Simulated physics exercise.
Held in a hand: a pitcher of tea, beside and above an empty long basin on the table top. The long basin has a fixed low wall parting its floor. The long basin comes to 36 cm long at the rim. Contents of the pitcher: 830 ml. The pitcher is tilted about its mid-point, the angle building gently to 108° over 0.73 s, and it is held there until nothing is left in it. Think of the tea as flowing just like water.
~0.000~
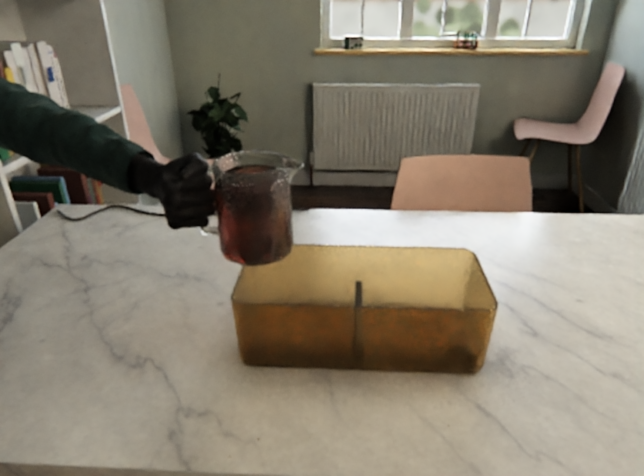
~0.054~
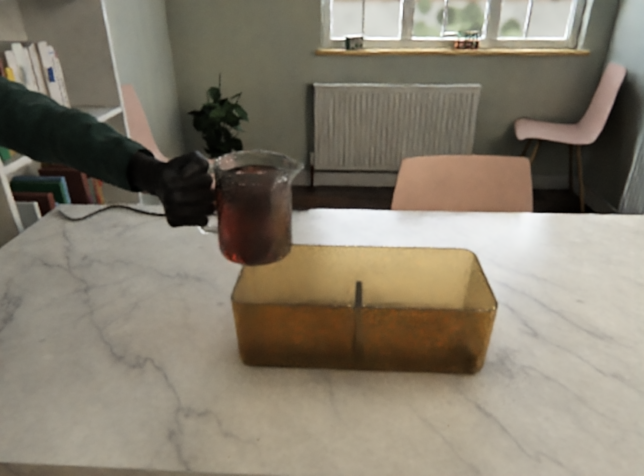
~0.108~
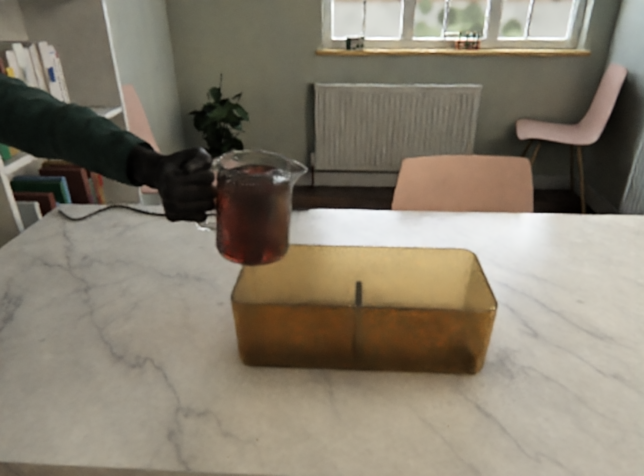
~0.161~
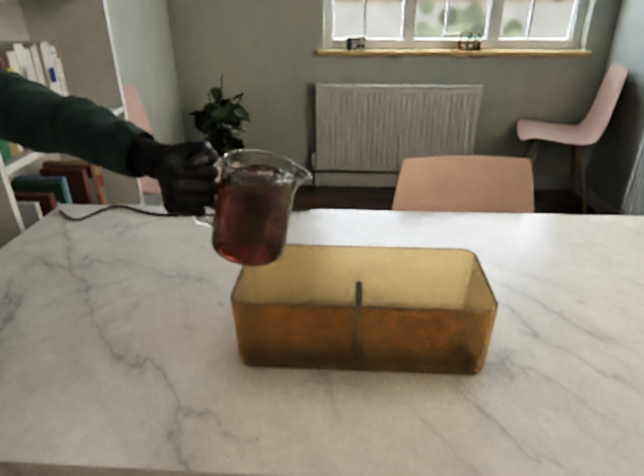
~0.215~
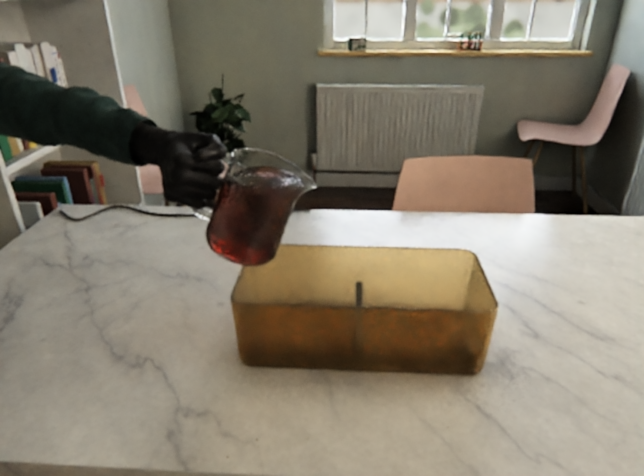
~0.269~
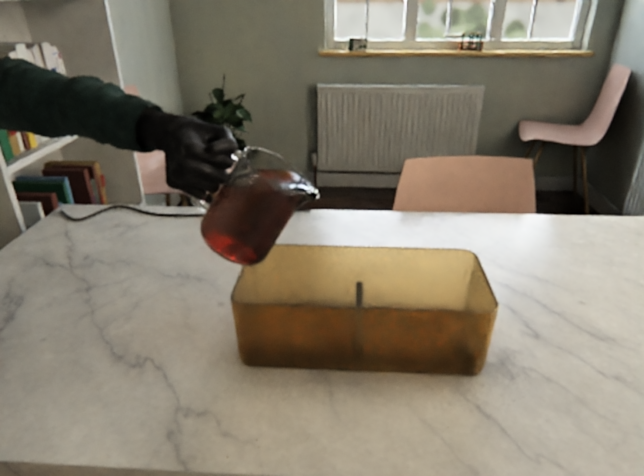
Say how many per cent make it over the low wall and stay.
About 13 per cent makes it over and stays.
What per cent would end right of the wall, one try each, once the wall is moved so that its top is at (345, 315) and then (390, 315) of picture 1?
I'd say 55 percent on the first go, 5 percent on the next.
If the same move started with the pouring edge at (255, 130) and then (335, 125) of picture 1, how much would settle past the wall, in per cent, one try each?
Roughly 5 per cent the first time and 90 per cent the second.
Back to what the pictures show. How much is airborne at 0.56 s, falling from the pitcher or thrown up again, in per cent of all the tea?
About 16 per cent.
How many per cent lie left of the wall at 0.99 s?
Left share: Approx. 80 %.
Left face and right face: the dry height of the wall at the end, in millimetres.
Left: Roughly 22 mm; right: Roughly 44 mm.
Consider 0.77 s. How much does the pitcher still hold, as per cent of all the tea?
Close to 18 percent of the whole amount.
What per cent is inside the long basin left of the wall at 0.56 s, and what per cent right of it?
12 left and 7 right, roughly.
After 0.56 s the tilt is 94° and 65 per cent is still to pour, 12 is left of the wall and 7 right of it.
After 0.77 s the tilt is 108° and 19 per cent is still to pour, 61 is left of the wall and 10 right of it.
After 0.99 s the tilt is 108° and 3 per cent is still to pour, 79 is left of the wall and 11 right of it.
After 1.23 s the tilt is 108° and 0 per cent is still to pour, 84 is left of the wall and 13 right of it.
In the end 83 per cent lies left of the wall, 13 right of it and 3 outside.
